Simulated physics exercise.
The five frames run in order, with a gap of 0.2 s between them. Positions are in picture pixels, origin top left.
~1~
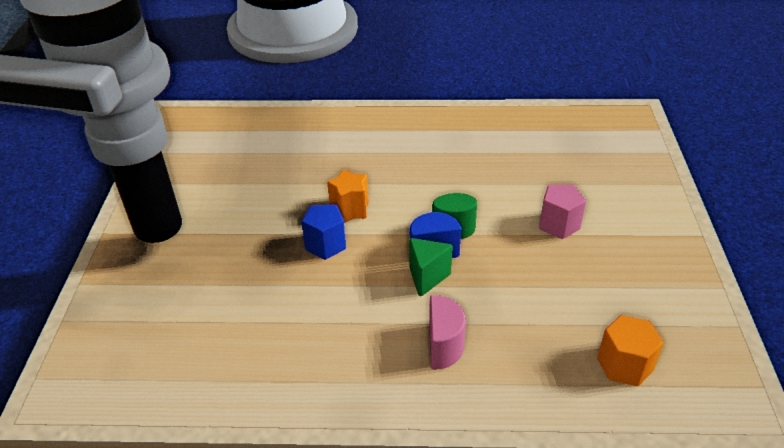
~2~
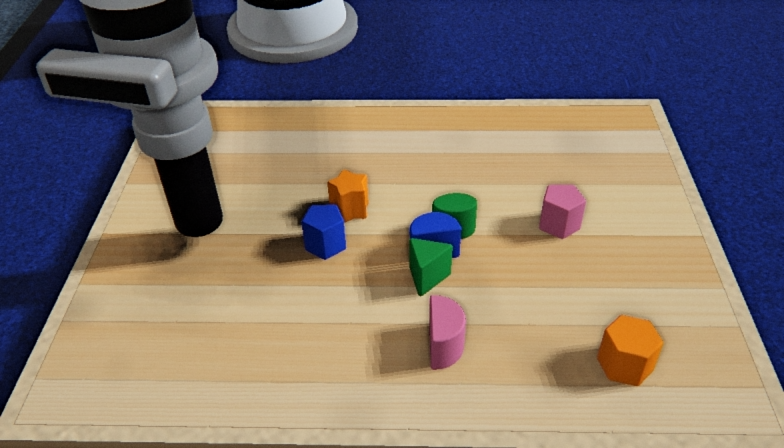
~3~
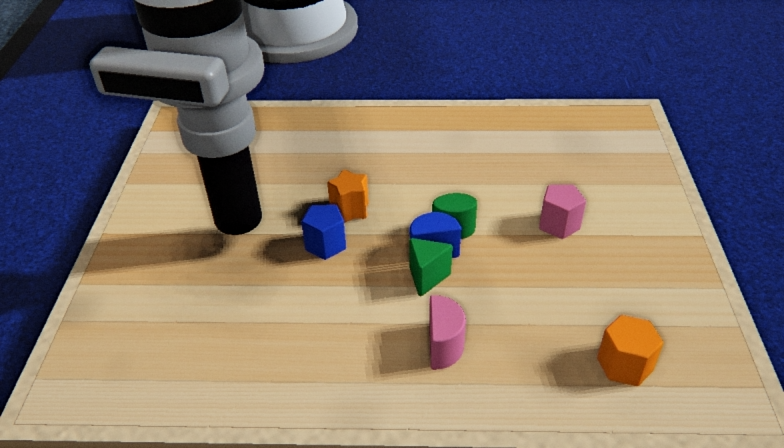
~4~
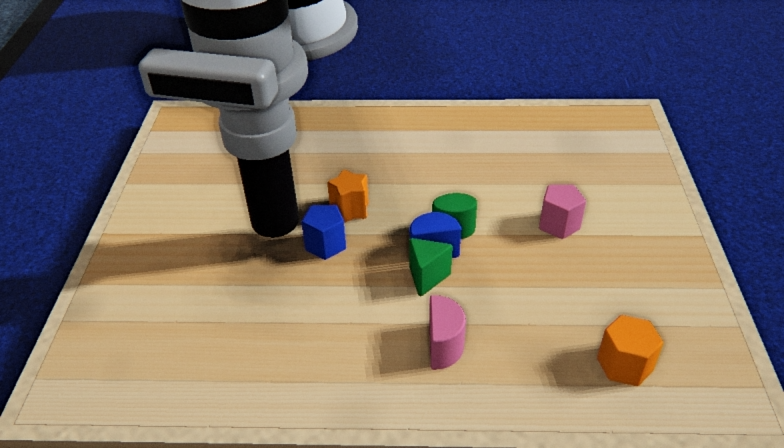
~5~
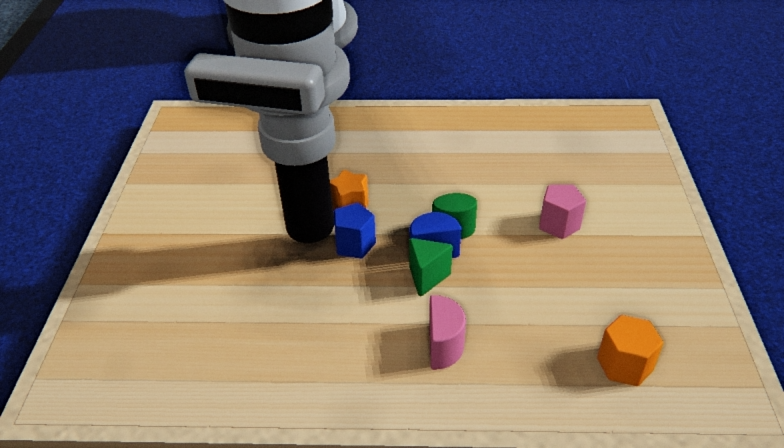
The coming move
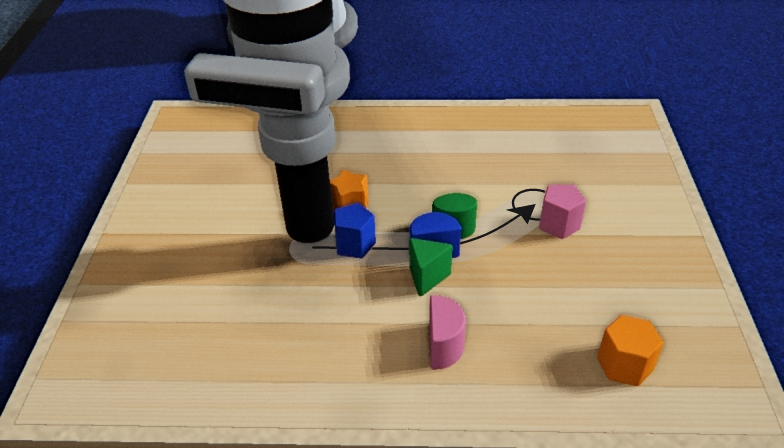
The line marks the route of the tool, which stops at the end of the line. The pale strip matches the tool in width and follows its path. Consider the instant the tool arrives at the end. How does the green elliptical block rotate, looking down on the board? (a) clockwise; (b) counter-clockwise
My answer is option b.
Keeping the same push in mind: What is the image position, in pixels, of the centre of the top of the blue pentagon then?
The middle of the upper face of the blue pentagon will lie at about (555, 207) in the picture.
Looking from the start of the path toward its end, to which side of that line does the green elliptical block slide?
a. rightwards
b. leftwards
Choice b: Leftwards.
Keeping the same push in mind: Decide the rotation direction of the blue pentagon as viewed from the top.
Looking from above, the answer is clockwise.
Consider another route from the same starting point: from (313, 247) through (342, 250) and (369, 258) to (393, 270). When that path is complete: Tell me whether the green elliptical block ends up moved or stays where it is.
By then it is still where it was.
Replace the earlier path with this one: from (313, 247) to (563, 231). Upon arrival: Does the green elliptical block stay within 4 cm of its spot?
In short: No.
Path on the board, from (313, 247) over (396, 249) and (477, 238) to (536, 204).
What follows on the original path. One third of the way, tool at (398, 230); blue pentagon at (441, 216); blue D-shaped block at (478, 227); green elliptical block at (467, 197).
Two thirds of the way, tool at (480, 219); blue pentagon at (526, 211), turned 25° clockwise; blue D-shaped block at (542, 237); green elliptical block at (495, 183).
At the end, tool at (538, 186); blue pentagon at (555, 207), turned 55° clockwise; blue D-shaped block at (542, 237); green elliptical block at (530, 149), turned 65° anticlockwise; pink pentagon at (581, 190).
